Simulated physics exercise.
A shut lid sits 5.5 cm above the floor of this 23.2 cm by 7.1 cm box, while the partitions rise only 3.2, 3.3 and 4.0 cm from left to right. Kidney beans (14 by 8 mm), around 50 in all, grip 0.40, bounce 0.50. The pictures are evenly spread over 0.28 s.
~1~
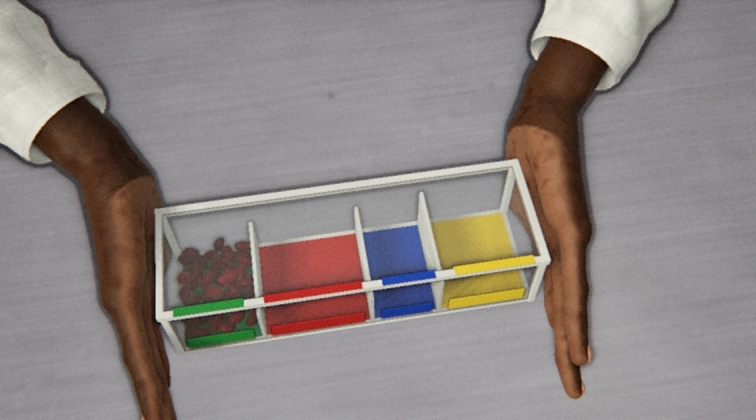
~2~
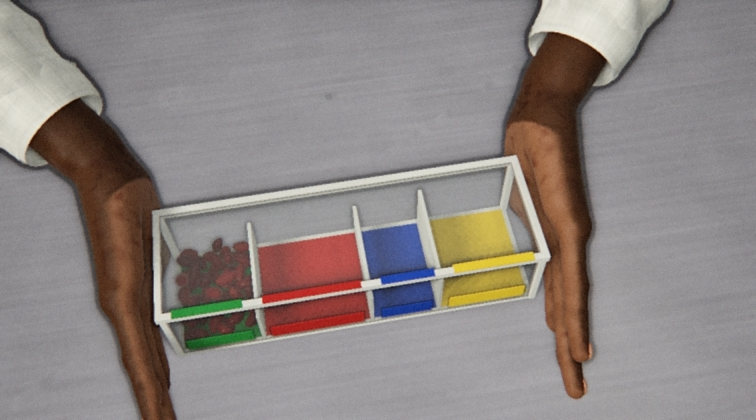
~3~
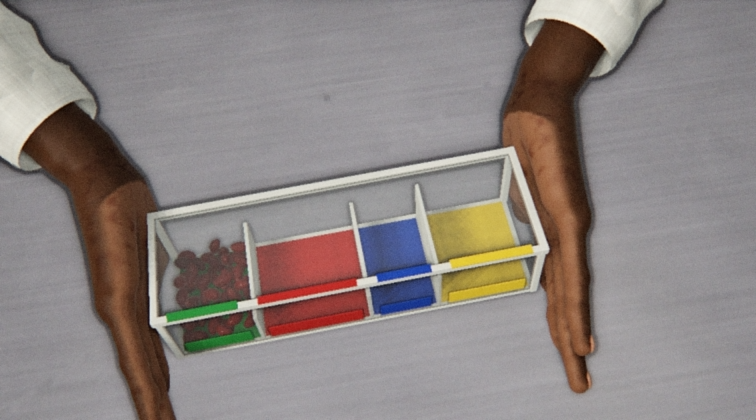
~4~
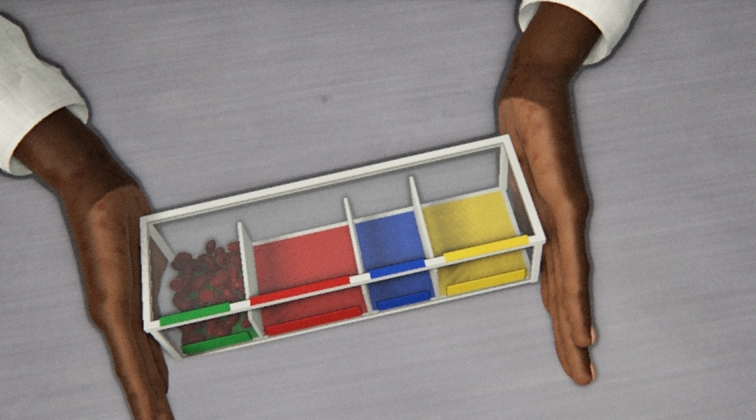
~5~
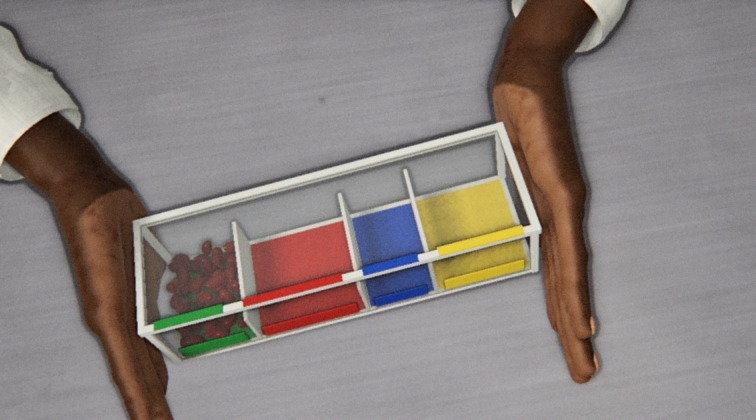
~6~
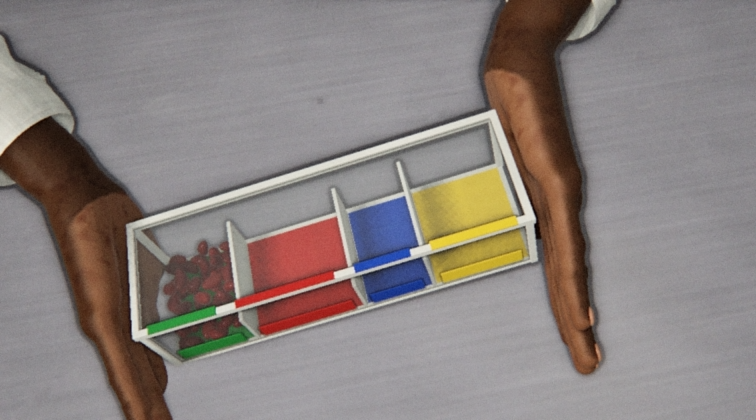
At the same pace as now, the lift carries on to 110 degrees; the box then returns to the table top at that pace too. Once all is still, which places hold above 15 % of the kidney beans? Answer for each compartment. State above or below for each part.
Red: Below. Blue: Below. Green: Above. Yellow: Below.
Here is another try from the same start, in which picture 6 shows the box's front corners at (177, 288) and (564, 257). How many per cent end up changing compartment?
About 100 %.
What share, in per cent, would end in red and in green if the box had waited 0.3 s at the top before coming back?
That would leave red with 0 percent and green with 100 percent.
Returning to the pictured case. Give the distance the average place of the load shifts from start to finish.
I'd put the distance at roughly 1.0 cm.
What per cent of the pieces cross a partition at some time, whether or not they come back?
That share comes to about 0 per cent.
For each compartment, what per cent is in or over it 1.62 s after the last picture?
It splits as red 0, blue 0, green 100 and yellow 0 percent.
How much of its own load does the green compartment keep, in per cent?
Share retained: Approx. 100 %.
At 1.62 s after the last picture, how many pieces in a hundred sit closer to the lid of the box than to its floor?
I'd say around 30 percent of the pieces.
Then, 1.62 s after the last picture, tilt 109 degrees; green 100 %.
Then, 2.71 s after the last picture, tilt 51 degrees; green 100 %.
Then, 3.76 s after the last picture, tilt 0 degrees; green 100 %.
In the end, red 0 %, blue 0 %, green 100 %, yellow 0 %.
